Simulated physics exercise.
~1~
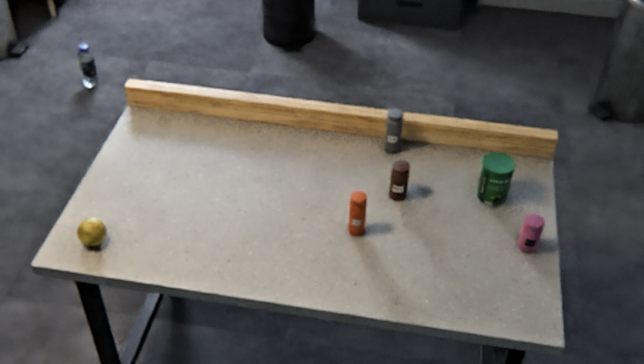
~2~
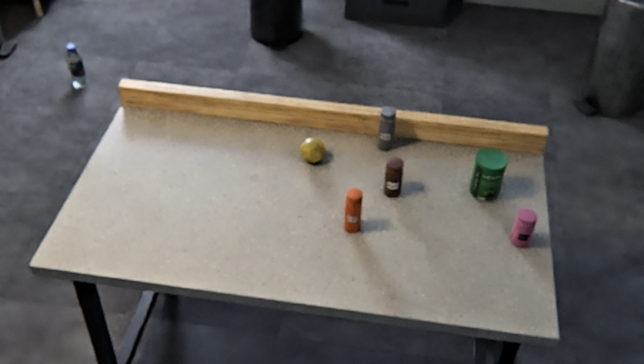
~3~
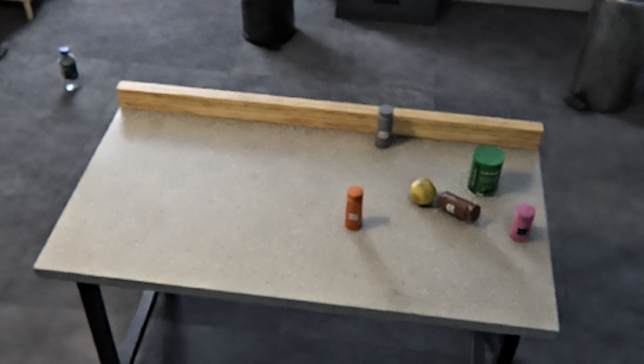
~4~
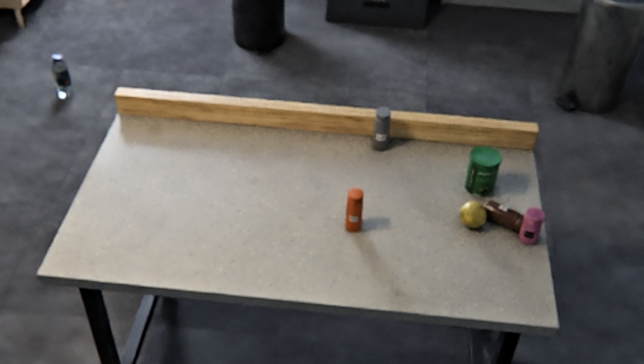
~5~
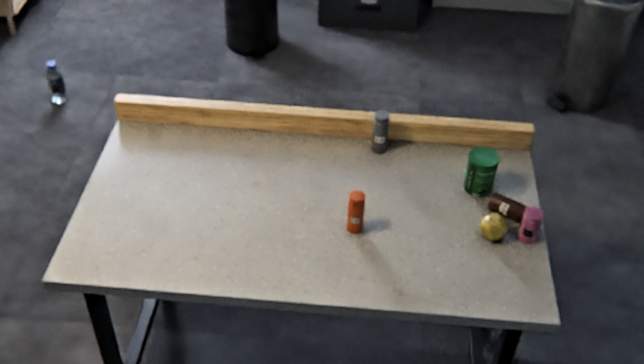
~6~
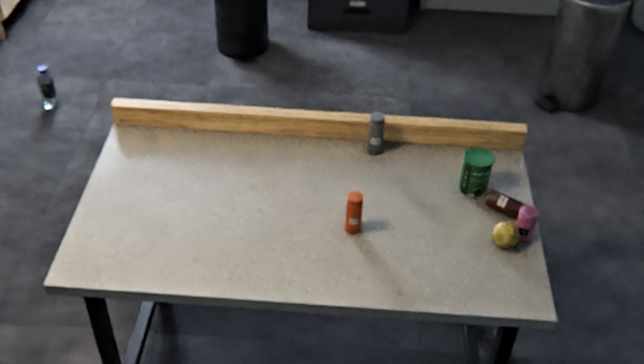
On a grey table, a yellow ball rolling right, toppling a brown shaker against a pink one and settling beside them.
